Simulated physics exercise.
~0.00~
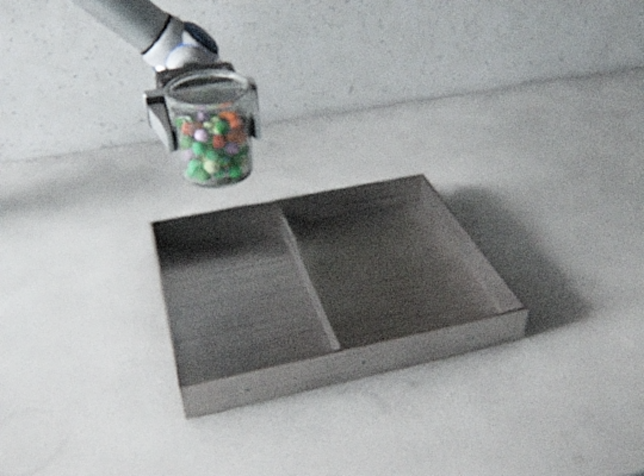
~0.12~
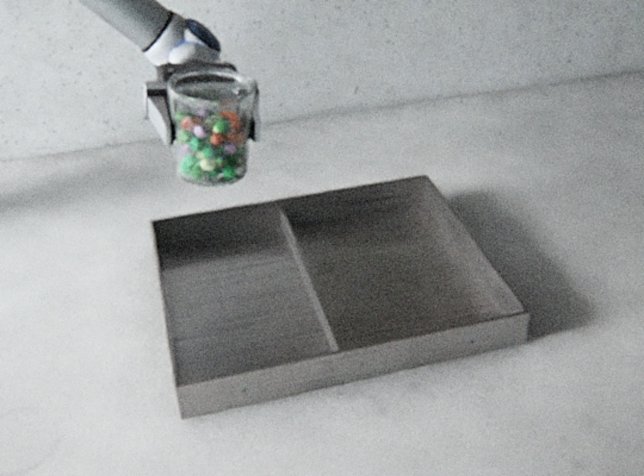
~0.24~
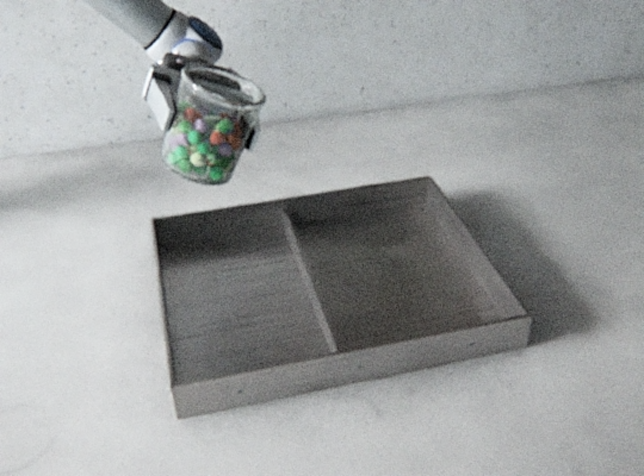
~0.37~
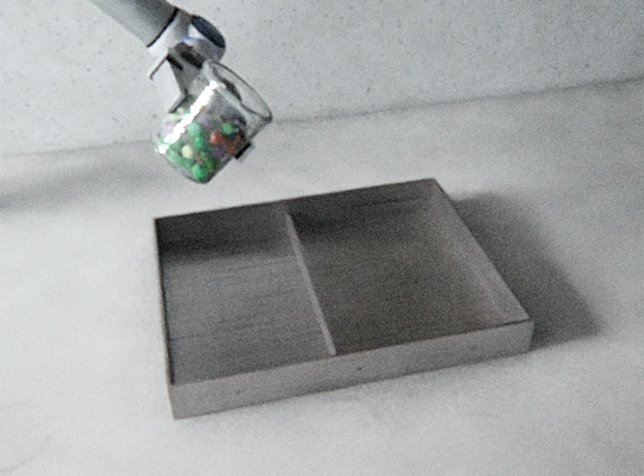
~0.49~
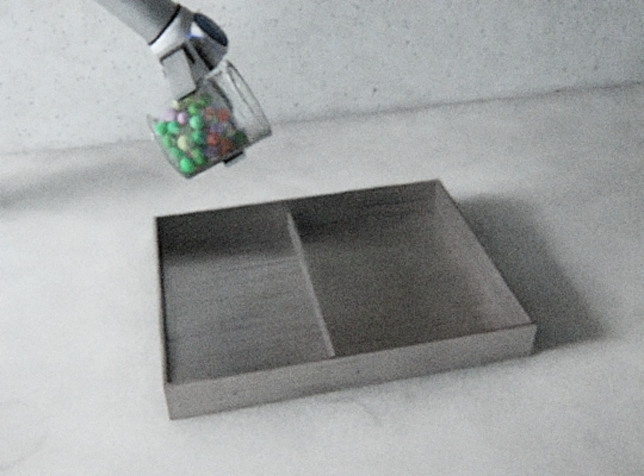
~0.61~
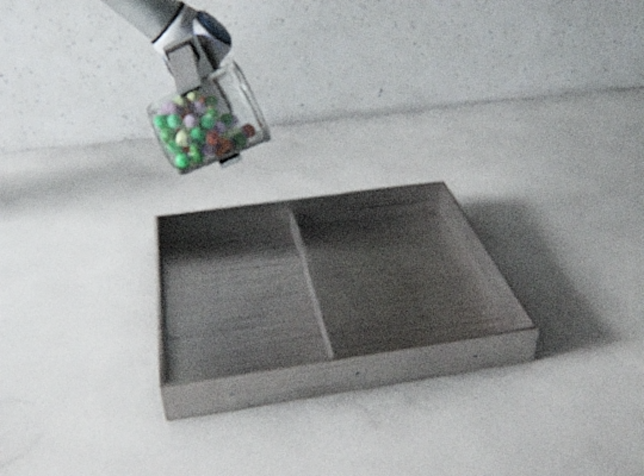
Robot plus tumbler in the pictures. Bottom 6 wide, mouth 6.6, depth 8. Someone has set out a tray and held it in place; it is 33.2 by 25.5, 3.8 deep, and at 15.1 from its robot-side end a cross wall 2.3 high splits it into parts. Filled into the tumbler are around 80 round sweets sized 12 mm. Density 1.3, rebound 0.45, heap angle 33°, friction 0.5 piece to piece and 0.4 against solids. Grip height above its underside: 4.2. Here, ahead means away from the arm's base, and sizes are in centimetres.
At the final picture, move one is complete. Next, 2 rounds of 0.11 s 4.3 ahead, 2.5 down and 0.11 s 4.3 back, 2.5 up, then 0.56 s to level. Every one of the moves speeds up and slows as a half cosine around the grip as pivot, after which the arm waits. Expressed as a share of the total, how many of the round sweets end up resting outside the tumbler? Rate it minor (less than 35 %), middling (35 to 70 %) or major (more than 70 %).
Minor, less than 35 %.
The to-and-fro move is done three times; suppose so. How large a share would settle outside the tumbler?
Roughly 30 in a hundred.
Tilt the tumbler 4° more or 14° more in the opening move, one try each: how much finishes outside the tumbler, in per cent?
35 and 60 %.
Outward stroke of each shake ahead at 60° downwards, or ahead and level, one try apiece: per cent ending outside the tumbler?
I'd say close to 5 percent for the first and close to 55 percent for the second.
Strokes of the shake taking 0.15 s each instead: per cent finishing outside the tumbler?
Then about 10 per cent.
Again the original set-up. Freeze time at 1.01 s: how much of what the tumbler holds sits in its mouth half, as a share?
60 %.
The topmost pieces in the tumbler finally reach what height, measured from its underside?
Roughly 6.5 cm.
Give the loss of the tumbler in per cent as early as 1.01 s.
I'd say some 15 percent.
After 1.01 s, tilted 69° forward, highest piece 22 above the table; 71 in the tumbler, 5 in the far-side part, 2 in the robot-side part, 4 in flight or on a rim.
After 1.41 s, tilted 20° forward, highest piece 24 above the table; 64 in the tumbler, 11 in the far-side part, 7 in the robot-side part.
After 1.81 s, level, highest piece 24 above the table; 64 in the tumbler, 11 in the far-side part, 7 in the robot-side part.
After 2.86 s, level, highest piece 24 above the table; 64 in the tumbler, 11 in the far-side part, 7 in the robot-side part.
In the end, 64 in the tumbler, 11 in the far-side part, 7 in the robot-side part. That is 22 % outside the tumbler.
